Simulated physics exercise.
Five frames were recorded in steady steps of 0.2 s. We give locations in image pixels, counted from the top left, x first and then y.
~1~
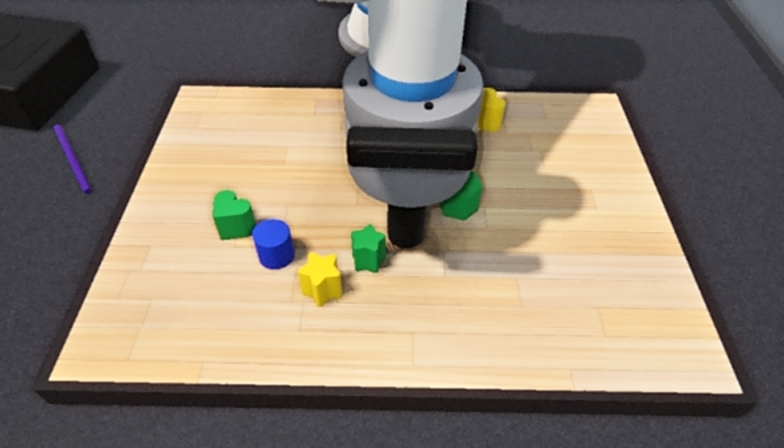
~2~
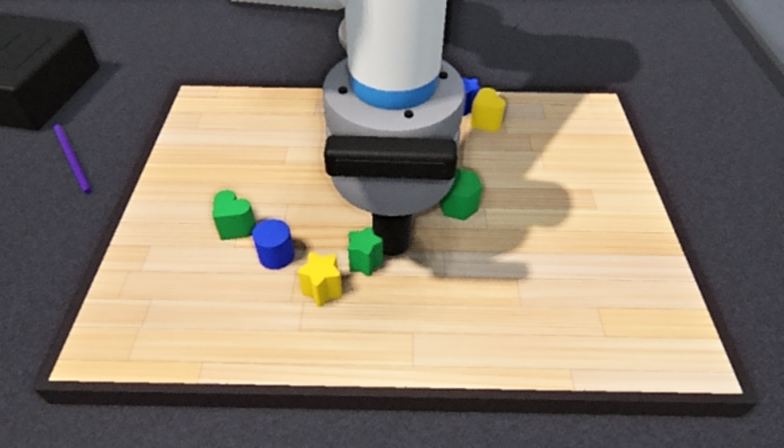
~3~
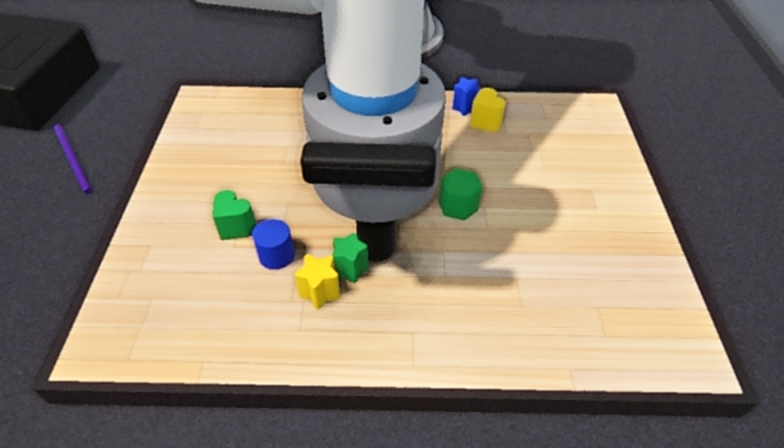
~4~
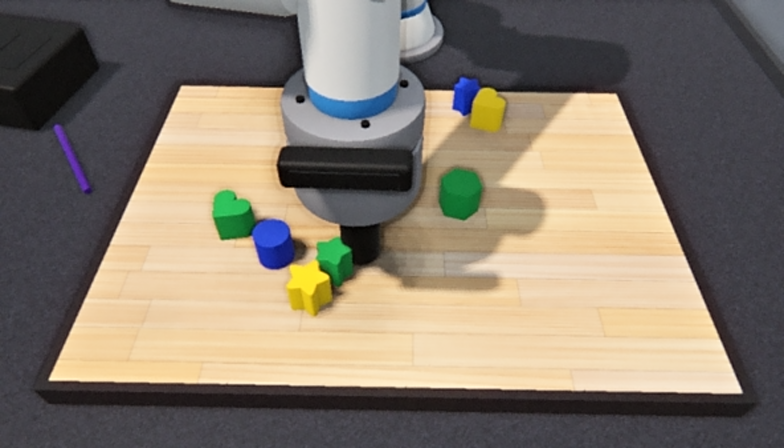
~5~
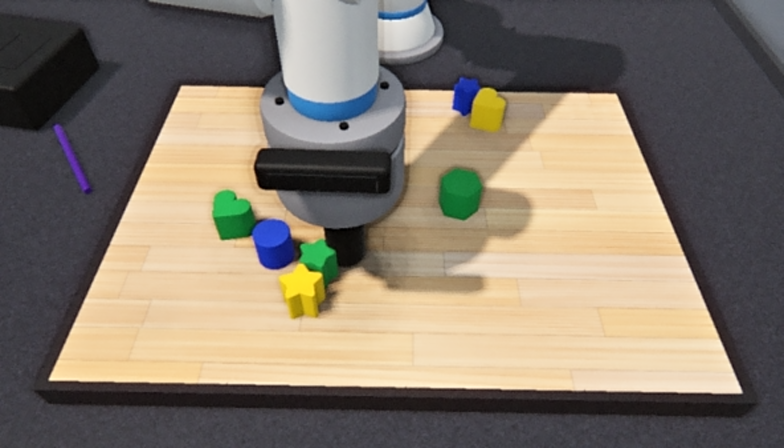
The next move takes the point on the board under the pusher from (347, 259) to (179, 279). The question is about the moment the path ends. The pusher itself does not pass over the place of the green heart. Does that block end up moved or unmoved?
It's moved.
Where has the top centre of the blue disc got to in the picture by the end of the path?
About (206, 222).
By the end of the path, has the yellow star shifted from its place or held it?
It's moved.
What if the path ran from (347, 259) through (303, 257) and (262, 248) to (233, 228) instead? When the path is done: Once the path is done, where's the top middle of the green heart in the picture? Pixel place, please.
Located at (201, 185).
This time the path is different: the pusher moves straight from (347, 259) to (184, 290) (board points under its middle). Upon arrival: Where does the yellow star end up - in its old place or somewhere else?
It is shoved along.
What follows on the original path. One third of the way, pusher at (290, 260); blue disc at (253, 230); yellow star at (287, 289), turned 65° anticlockwise; green star at (266, 268), turned 25° anticlockwise.
Two thirds of the way, pusher at (233, 267); green heart at (227, 197); blue disc at (217, 223); yellow star at (286, 290), turned 70° anticlockwise; green star at (254, 275), turned 65° anticlockwise.
At the end, pusher at (176, 273); green heart at (226, 196); blue disc at (206, 222); yellow star at (286, 290), turned 70° anticlockwise; green star at (254, 275), turned 65° anticlockwise.
